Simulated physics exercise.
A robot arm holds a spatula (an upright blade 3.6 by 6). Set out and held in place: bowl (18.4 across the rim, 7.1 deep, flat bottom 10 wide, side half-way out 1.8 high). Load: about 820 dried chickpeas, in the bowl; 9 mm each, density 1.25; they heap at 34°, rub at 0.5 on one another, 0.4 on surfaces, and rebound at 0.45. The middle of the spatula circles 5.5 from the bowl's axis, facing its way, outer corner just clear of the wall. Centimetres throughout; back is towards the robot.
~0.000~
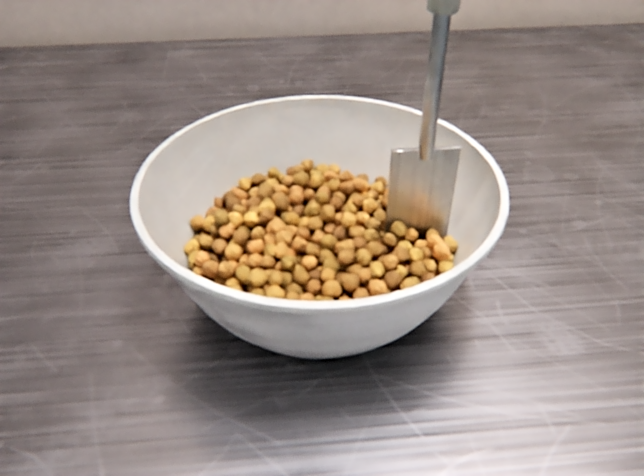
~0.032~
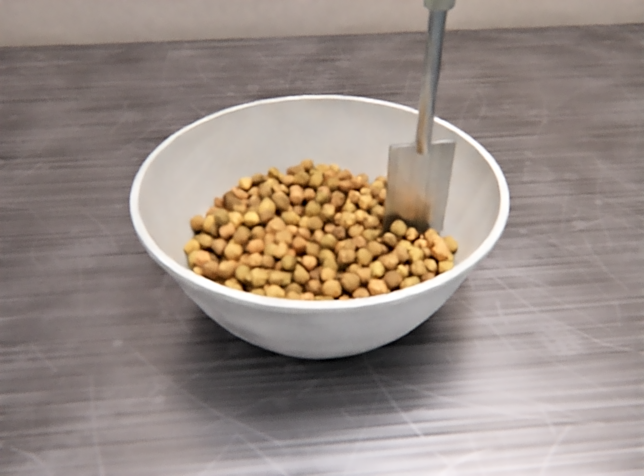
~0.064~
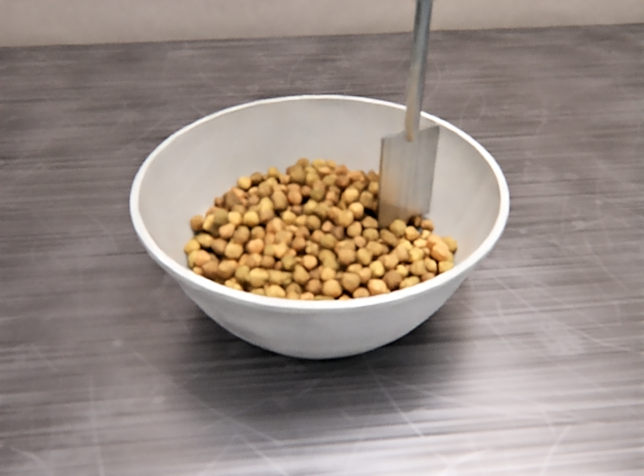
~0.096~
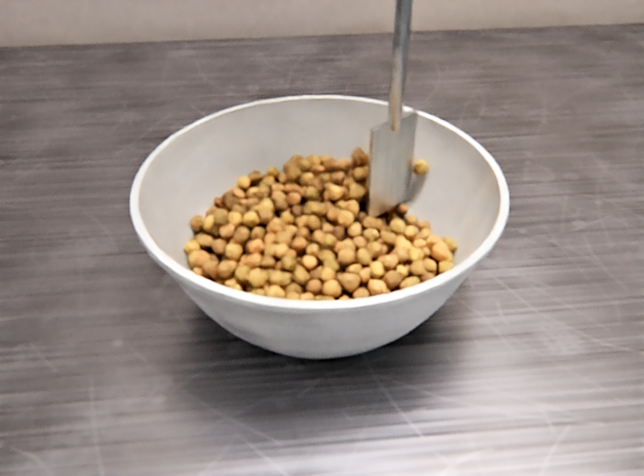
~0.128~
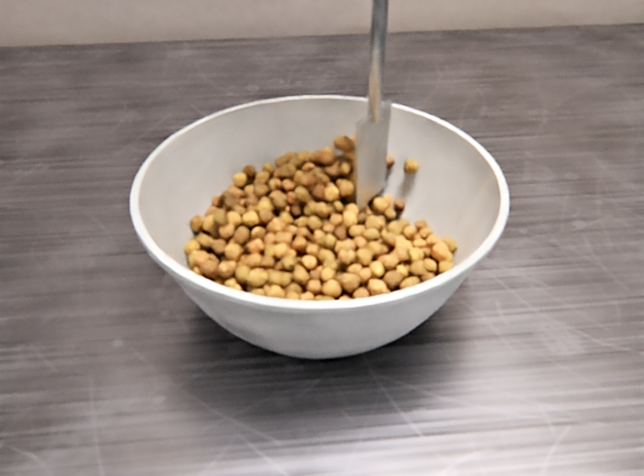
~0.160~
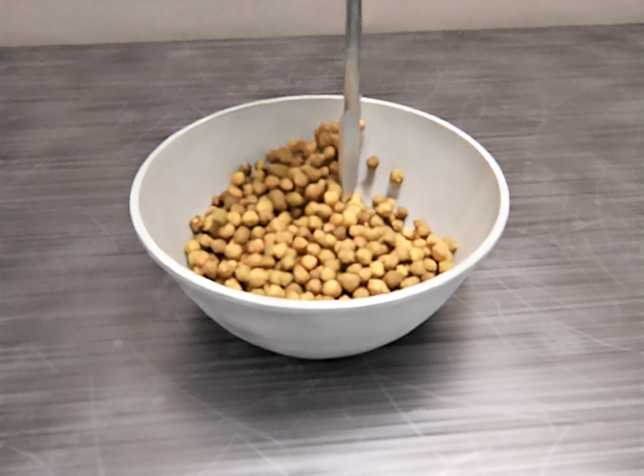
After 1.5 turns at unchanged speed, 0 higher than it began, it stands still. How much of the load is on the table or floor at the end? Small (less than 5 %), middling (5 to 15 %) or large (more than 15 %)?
A middling share, 5 to 15 %, ends on the table or floor.
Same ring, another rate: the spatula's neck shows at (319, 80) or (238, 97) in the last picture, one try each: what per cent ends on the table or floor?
About 15 and 30 per cent.
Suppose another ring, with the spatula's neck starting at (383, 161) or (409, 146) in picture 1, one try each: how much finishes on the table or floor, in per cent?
Some 0 and 5 per cent.
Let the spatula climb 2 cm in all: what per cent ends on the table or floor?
About 0 per cent.
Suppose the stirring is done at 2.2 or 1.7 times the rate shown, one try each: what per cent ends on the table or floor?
About 30 and 25 per cent.
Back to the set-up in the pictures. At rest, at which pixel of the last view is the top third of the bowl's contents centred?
At about (262, 268).
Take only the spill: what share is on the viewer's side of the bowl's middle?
Some 70 per cent.
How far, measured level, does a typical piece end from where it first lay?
About 4 cm.
After 0.56 s, 252° round, highest piece 9 above the table; 794 in the bowl, 12 on the table or floor, 15 in flight or on the tool.
After 0.96 s, 78° round, highest piece 9 above the table; 769 in the bowl, 47 on the table or floor, 5 in flight or on the tool.
After 1.35 s, 180° round, highest piece 7 above the table; 751 in the bowl, 69 on the table or floor, 1 in flight or on the tool.
After 2.05 s, 180° round, highest piece 7 above the table; 751 in the bowl, 70 on the table or floor.
In the end, 751 in the bowl, 70 on the table or floor. That is 9 % on the table or floor.
